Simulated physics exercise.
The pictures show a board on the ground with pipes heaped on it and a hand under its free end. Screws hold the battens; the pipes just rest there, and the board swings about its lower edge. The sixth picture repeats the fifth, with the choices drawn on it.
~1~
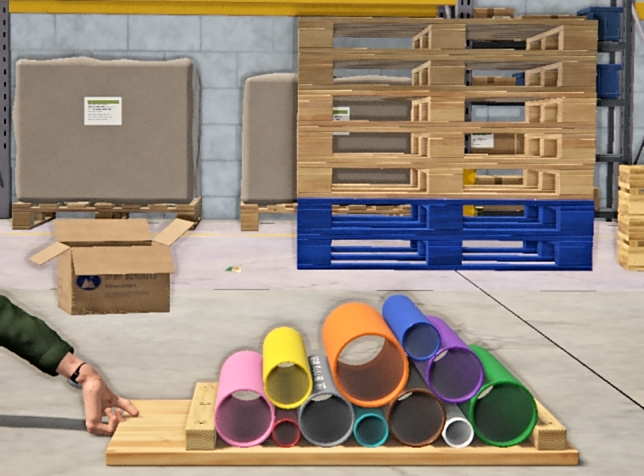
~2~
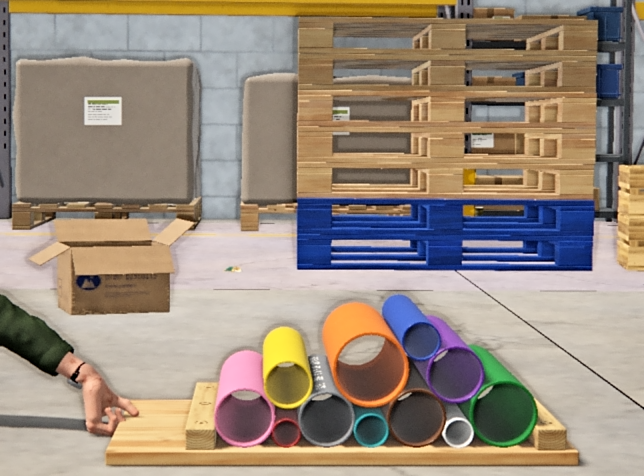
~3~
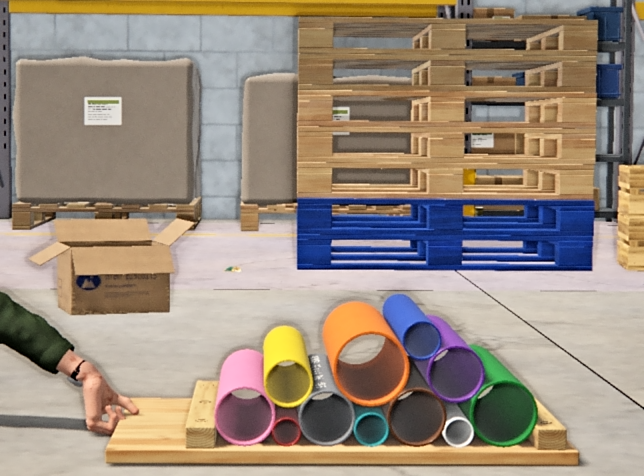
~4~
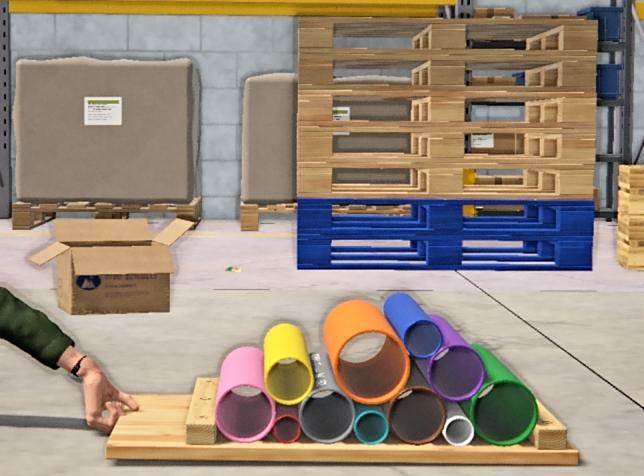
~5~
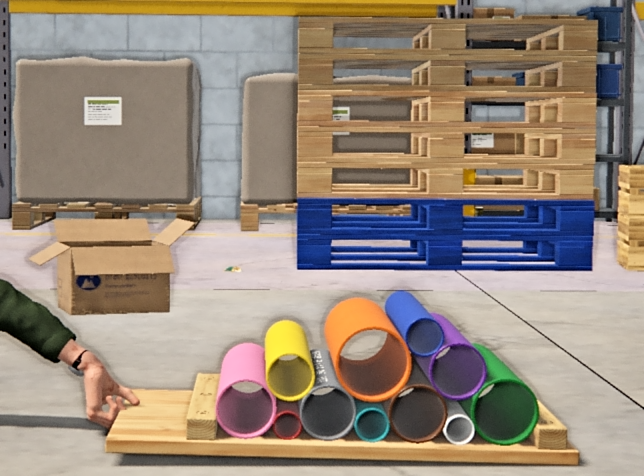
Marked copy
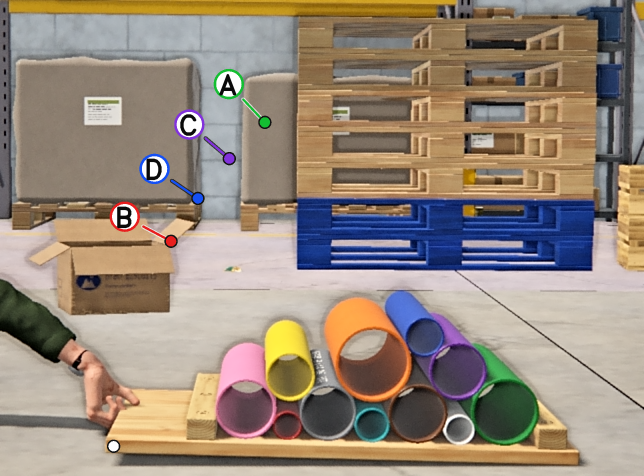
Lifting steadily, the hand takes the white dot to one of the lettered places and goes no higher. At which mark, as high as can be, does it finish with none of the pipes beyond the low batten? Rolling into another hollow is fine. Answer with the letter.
Mark C is as high as it can go.
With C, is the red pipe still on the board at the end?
Yes, with C.
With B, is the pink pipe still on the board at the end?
Yes.
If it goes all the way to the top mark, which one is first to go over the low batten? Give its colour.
It is the blue one.
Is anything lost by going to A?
At A: Yes.
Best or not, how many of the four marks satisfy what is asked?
Three of them.
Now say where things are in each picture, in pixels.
In the first picture, red pipe (286, 434); grey pipe (327, 419); turquoise pipe (371, 431).
In the second picture, turquoise pipe (371, 431); brown pipe (417, 418).
In the third picture, board (337, 419); pink pipe (245, 416); red pipe (287, 432); orange pipe (371, 368).
In the fourth picture, board (337, 417); pink pipe (245, 413); red pipe (287, 430).
In the fifth picture, board (337, 414); pink pipe (246, 409); red pipe (287, 426).
On the copy, A at (265, 123); B at (171, 241); C at (229, 159); D at (198, 198); the white dot at (114, 446).
On C. First, board at 21°.
Then, board at 40°.
Finally, board at 40°, none over the low batten.
By contrast, A one over the low batten (blue); B none over the low batten; D none over the low batten.
